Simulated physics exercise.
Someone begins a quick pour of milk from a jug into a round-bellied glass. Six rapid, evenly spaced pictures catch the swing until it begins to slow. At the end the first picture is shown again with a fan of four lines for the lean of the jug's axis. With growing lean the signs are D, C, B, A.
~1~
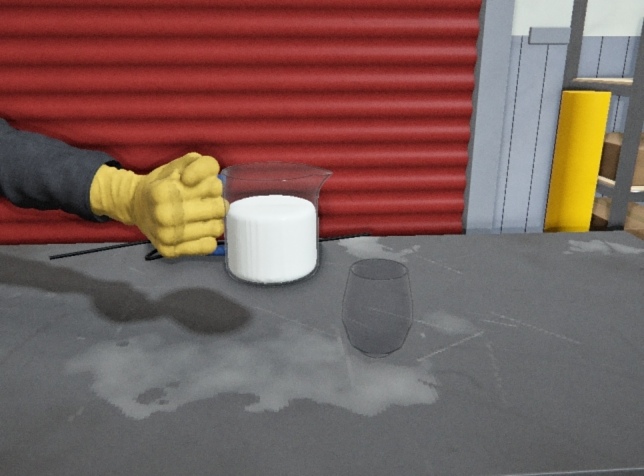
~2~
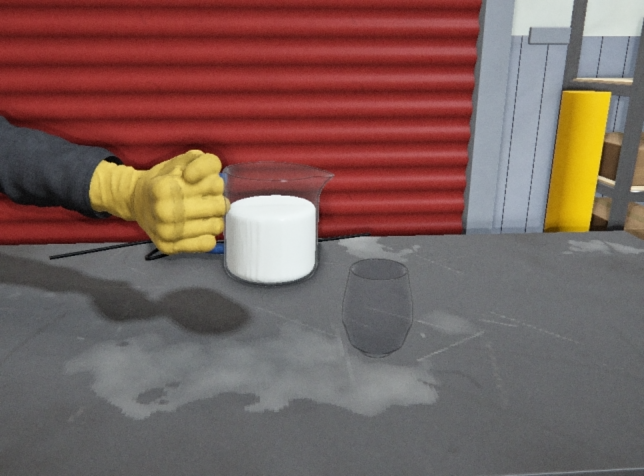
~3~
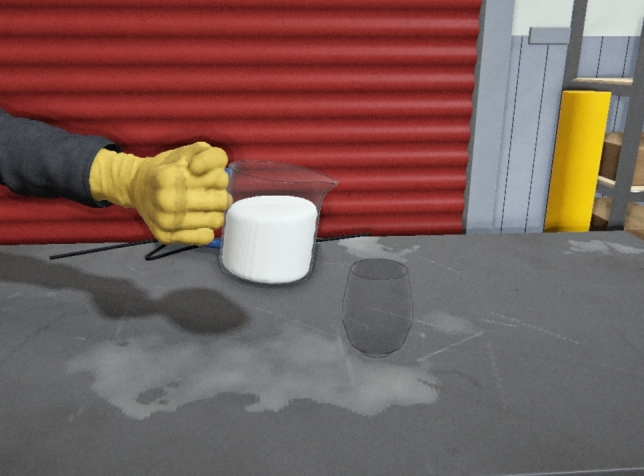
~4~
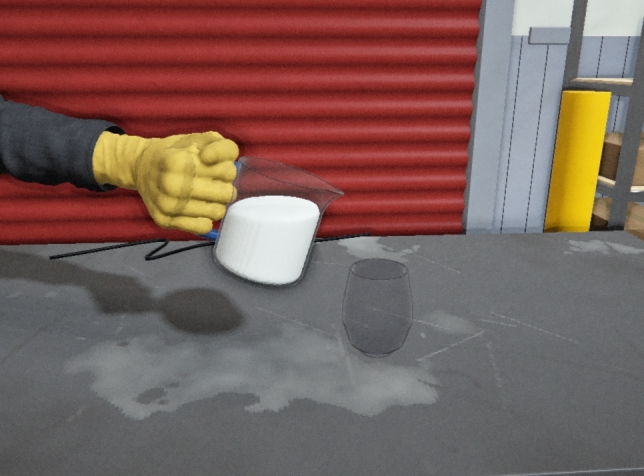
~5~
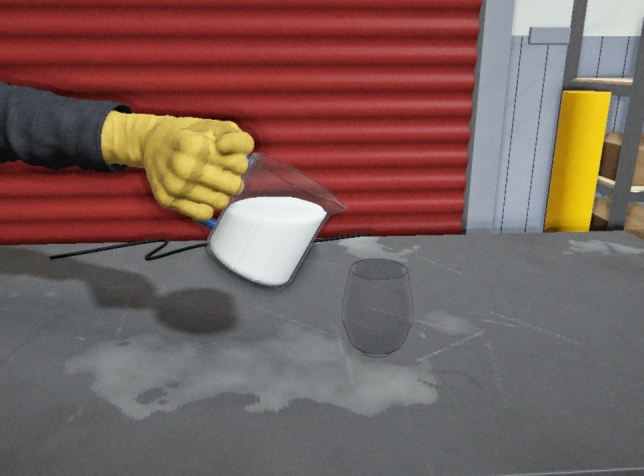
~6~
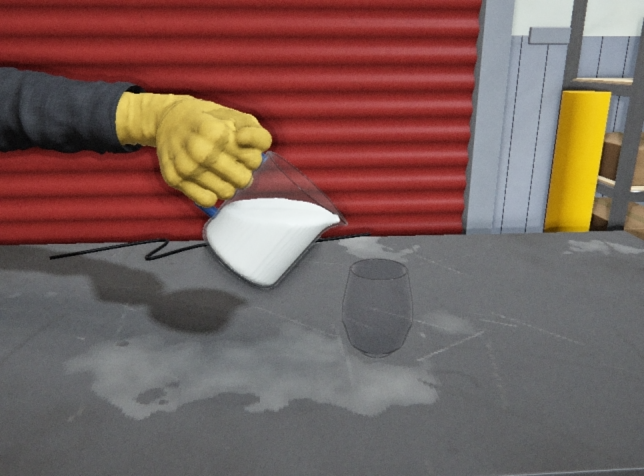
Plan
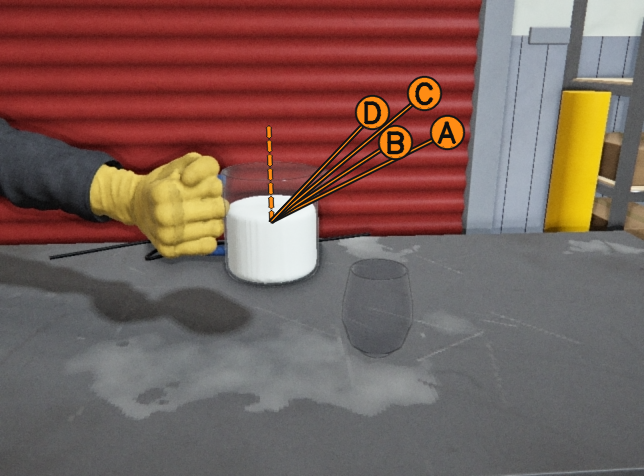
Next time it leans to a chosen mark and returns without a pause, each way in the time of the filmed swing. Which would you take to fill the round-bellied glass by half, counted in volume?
Take A.
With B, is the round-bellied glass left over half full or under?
Under.
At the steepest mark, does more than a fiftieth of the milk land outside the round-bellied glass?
No.
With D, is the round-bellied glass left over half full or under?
Under.
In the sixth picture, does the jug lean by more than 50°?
No.
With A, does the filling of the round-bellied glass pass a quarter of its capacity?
Yes, it does.
On the marked copy, A at (432, 140); B at (380, 150); C at (411, 104); D at (361, 126).
Choosing A, the round-bellied glass ends with about 49 % of what it can hold.
Choosing B, the round-bellied glass ends with about 32 % of what it can hold.
Choosing C, the round-bellied glass ends with about 19 % of what it can hold.
Choosing D, the round-bellied glass ends with about 9 % of what it can hold.
